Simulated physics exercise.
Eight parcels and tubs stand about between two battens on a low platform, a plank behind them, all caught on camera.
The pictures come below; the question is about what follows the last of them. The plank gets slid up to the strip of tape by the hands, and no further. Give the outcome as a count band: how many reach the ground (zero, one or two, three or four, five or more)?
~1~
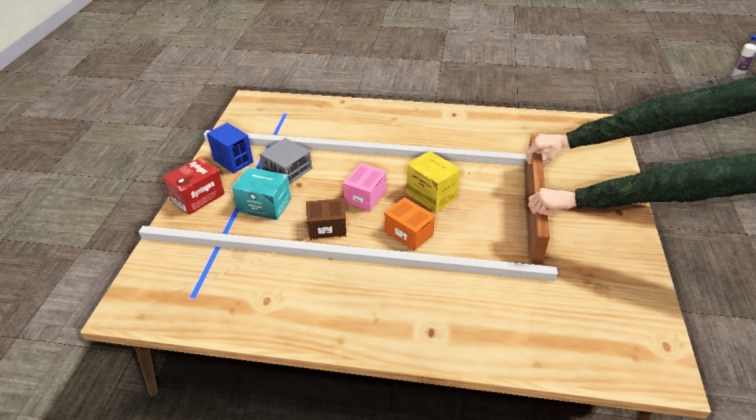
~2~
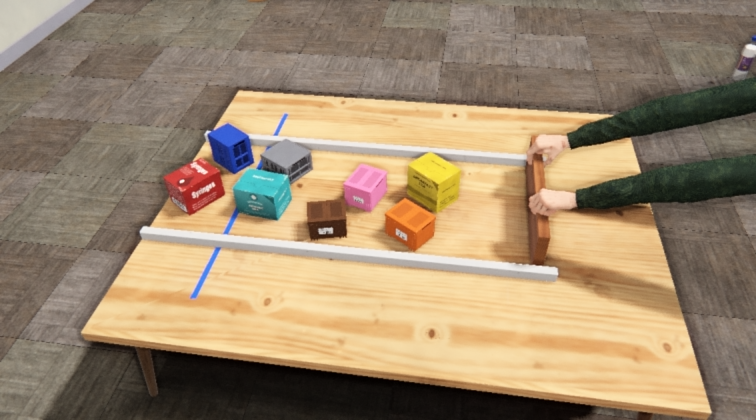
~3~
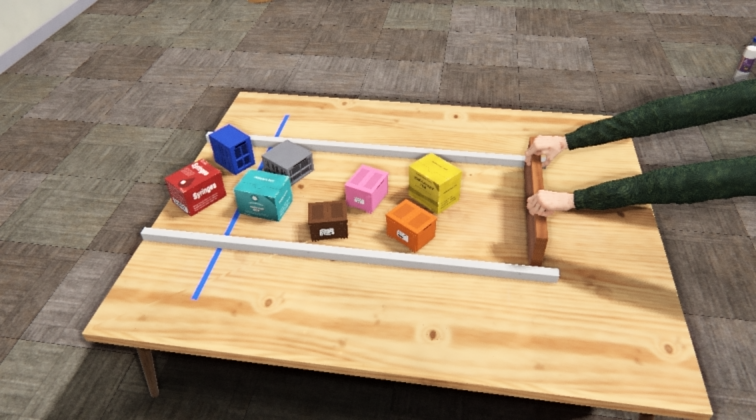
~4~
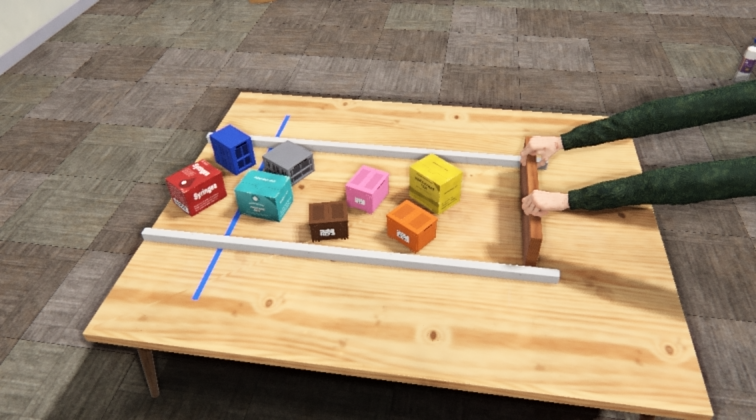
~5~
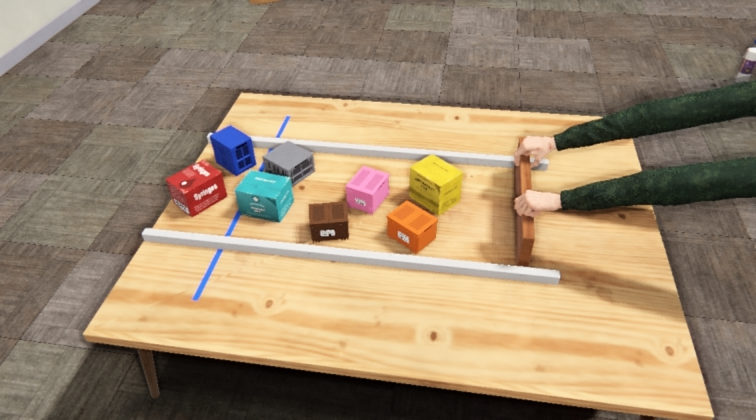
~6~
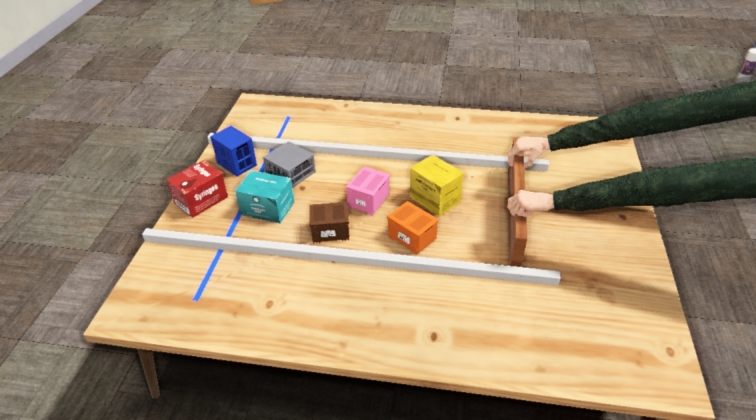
In the end, the drop-off count sits at one or a two.
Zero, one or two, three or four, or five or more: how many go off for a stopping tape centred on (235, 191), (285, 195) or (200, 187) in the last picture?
Taking them in turn, one or two; none; more than four.
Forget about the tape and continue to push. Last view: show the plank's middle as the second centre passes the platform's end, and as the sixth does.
It sits near (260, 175), and then near (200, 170).
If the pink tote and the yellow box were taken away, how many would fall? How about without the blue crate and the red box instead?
0 for the first case, 0 for the second.
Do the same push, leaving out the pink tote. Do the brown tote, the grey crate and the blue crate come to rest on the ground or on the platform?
Outcome: The brown tote holds its spot, the grey crate holds its spot, the blue crate goes off.
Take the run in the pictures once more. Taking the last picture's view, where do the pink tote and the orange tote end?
The first near (228, 189), the second near (210, 219).
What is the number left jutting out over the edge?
I'd say 0 of them.
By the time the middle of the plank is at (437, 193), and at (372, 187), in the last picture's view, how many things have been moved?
Note: First position 2; second position 4.
Soon after, none off yet; red box at rest near (198, 189); blue crate at rest near (234, 151); turquoise box at rest near (265, 197).
Then, none off yet; red box at rest near (198, 189); blue crate at rest near (234, 151); turquoise box moved a little near (246, 193).
By the end, the number that fall off is one or two; fallen, blue crate and red box.
